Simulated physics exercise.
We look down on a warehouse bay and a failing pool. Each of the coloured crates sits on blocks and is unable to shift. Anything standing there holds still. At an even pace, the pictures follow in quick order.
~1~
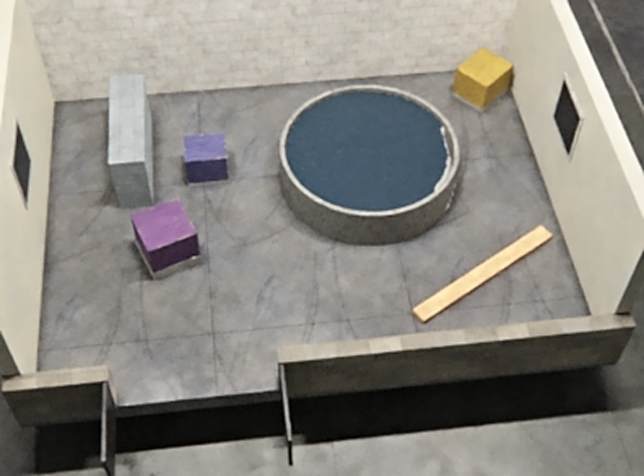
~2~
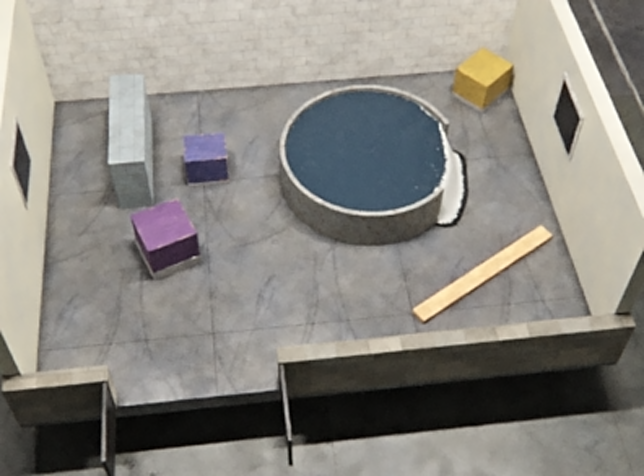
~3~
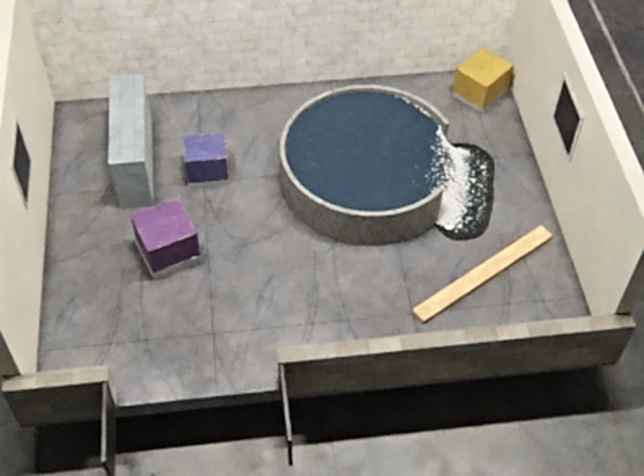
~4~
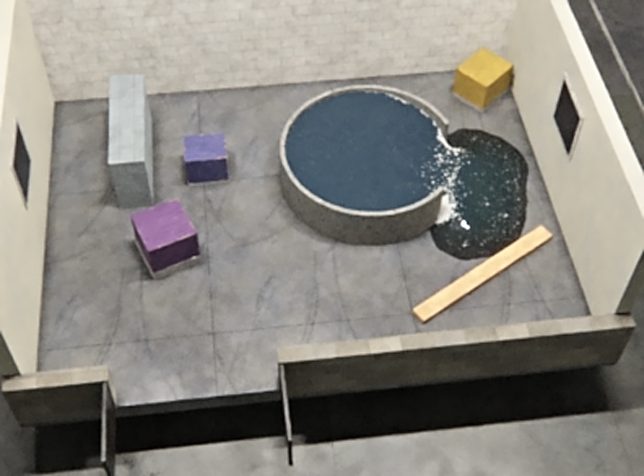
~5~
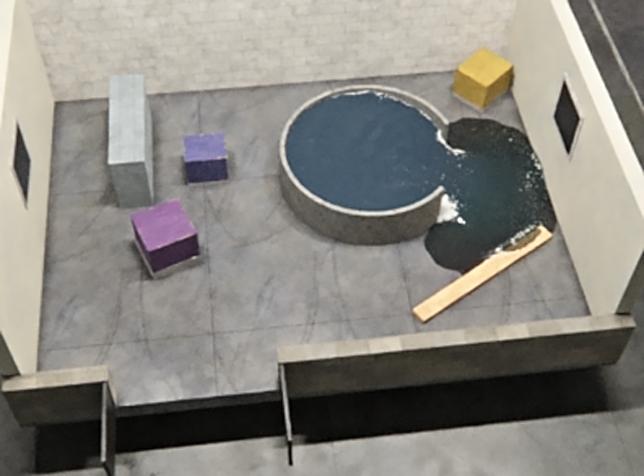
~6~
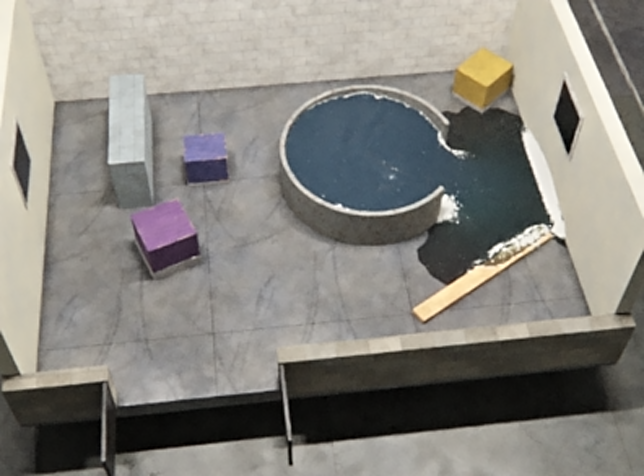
A round pool of dark water broke open on its right side, and water poured through the gap, spreading across the grey floor to the wooden plank and the right wall while the coloured crates stayed put.
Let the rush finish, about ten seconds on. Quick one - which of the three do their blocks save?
I expect the purple crate to stay untouched, I expect the yellow crate to be touched by the water, I expect the blue crate to be touched by the water.
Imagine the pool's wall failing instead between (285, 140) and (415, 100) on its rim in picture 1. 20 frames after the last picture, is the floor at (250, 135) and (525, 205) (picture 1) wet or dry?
I'd expect the first point to be reached and the second point to be reached.
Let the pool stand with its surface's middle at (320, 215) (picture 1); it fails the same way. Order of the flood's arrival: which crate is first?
One in yellow.
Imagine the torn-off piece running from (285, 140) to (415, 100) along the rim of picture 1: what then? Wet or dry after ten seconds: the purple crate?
Looking at it, the purple crate gets overtopped.
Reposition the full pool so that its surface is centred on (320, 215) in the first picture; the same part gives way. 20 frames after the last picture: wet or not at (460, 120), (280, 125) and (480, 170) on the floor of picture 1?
As listed: Covered, no water, under water.
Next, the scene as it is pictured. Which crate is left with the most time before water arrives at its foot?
Go for the crate marked blue.
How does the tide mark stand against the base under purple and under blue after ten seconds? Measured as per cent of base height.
70 and 230 %, roughly.
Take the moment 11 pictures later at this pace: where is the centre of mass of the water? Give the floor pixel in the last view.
Around pixel (427, 192).
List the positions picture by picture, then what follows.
The first picture shows still water in the pool at (369, 150).
In the second picture, water pours out at (451, 177) and has run to (443, 224).
In the third picture, water pours out at (450, 179) and has run to (476, 232).
In the fourth picture, water pours out at (450, 180) and has run to (506, 245).
In the fifth picture, the front is at (530, 142), out from the gap at (450, 180).
In the sixth picture, water pours out at (450, 180) and has run to (522, 120).
A moment on, water covers 15 % of the floor; the purple crate not reached, the yellow crate water round its plinth, the blue crate not reached.
Next, water covers 25 % of the floor; the purple crate not reached, the yellow crate water round its plinth, the blue crate not reached.
Then, water covers 45 % of the floor; the purple crate not reached, the yellow crate water round its plinth, the blue crate not reached.
Later, water covers 85 % of the floor; the purple crate water round its plinth, the yellow crate water round its plinth, the blue crate water round its plinth.
In the end, water covers 100 % of the floor; the purple crate stayed above the water, the yellow crate was topped, the blue crate was topped.
